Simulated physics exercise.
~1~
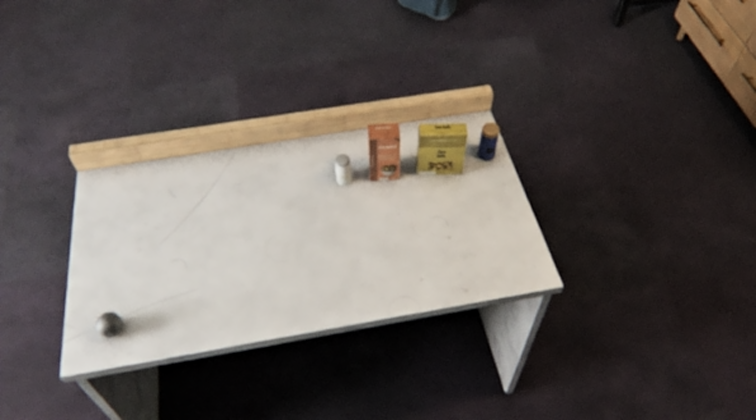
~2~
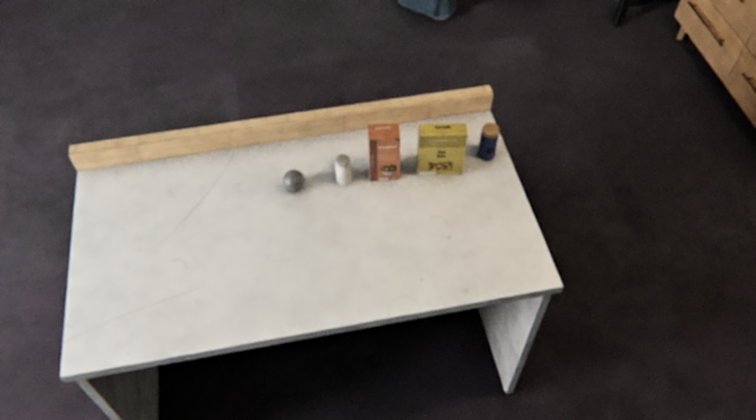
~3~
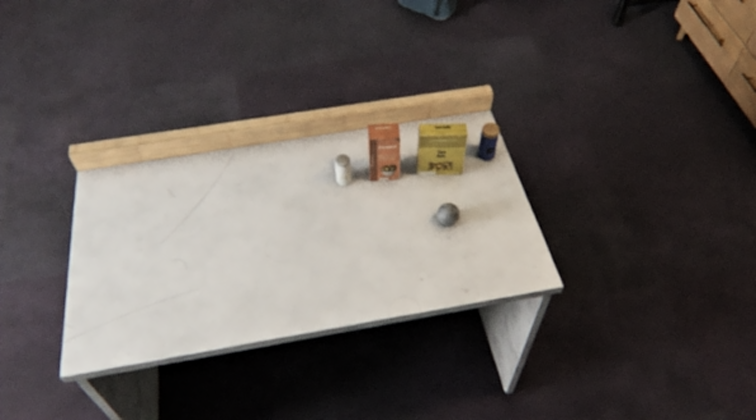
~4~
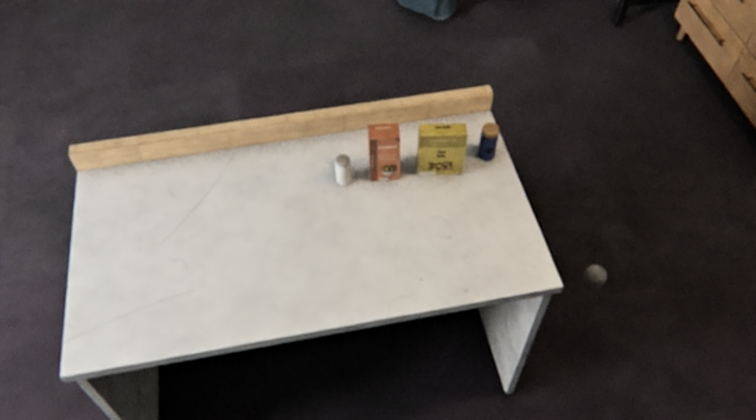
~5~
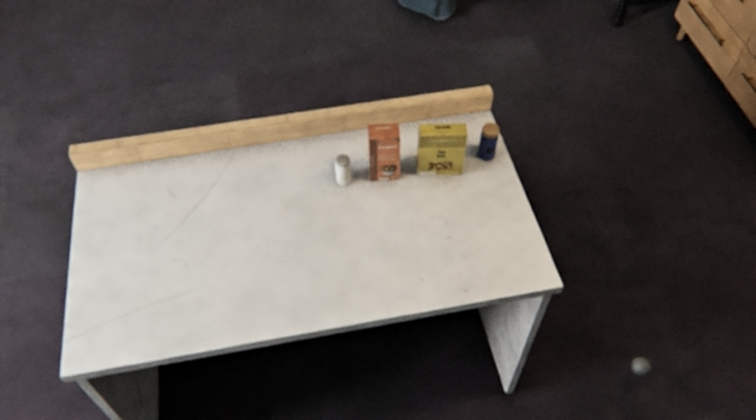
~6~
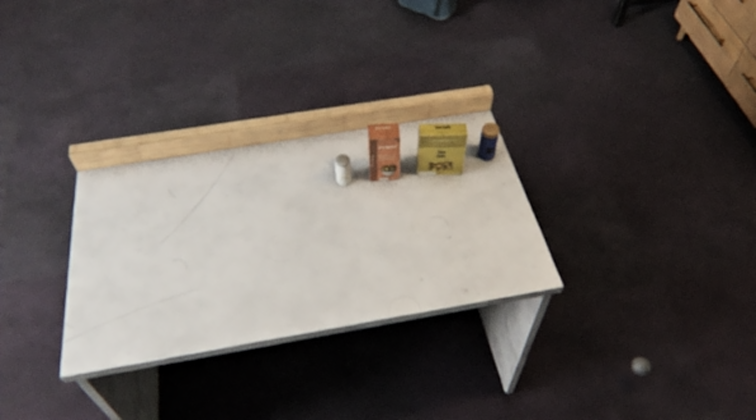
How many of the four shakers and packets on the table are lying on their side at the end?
None of them are. Both shakers and both packets are still standing upright.
